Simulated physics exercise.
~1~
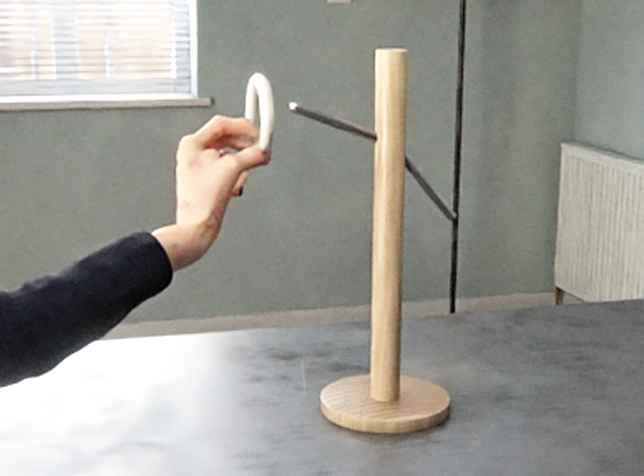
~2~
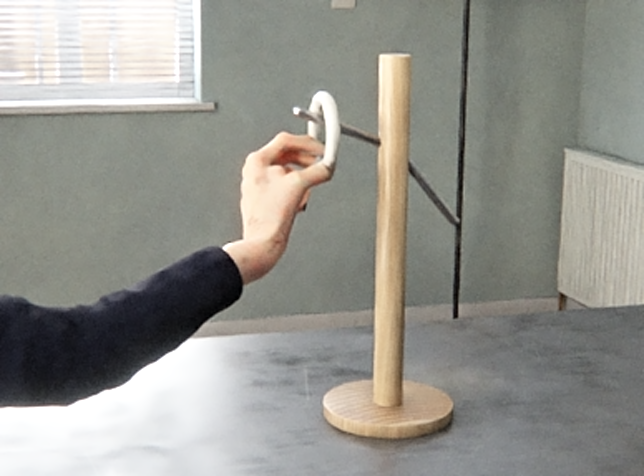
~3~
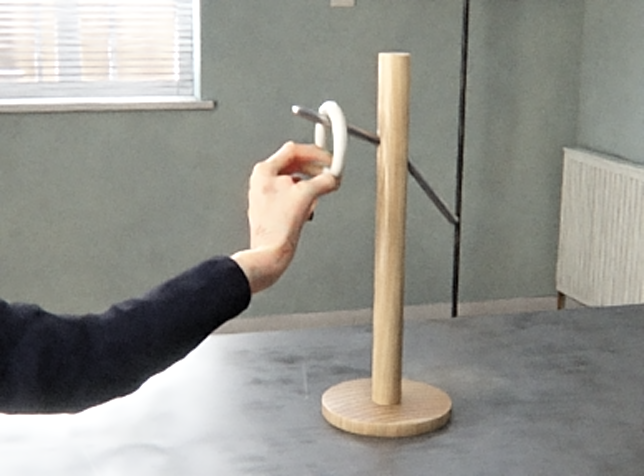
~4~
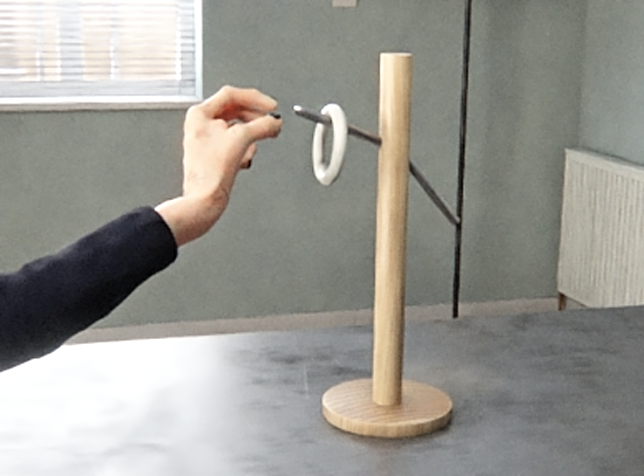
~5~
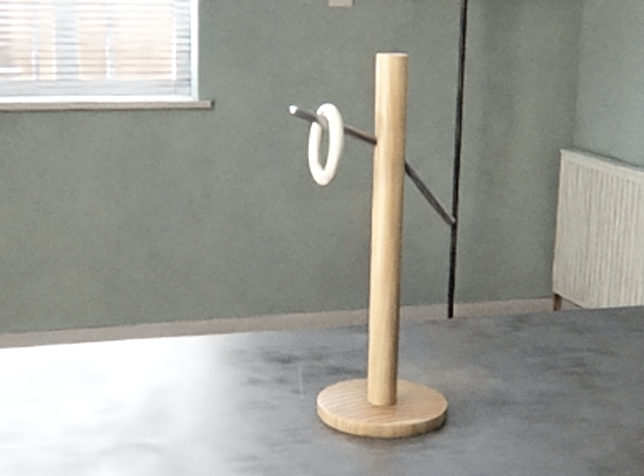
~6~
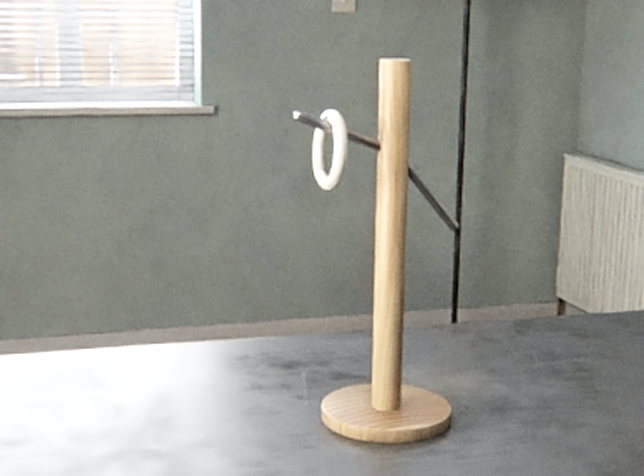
In the video, a hand carries a white ring of tape rightward to a wooden peg stand, slips it over the slanted dark peg, then lets go and withdraws to the left, leaving the ring hanging at rest on the peg.
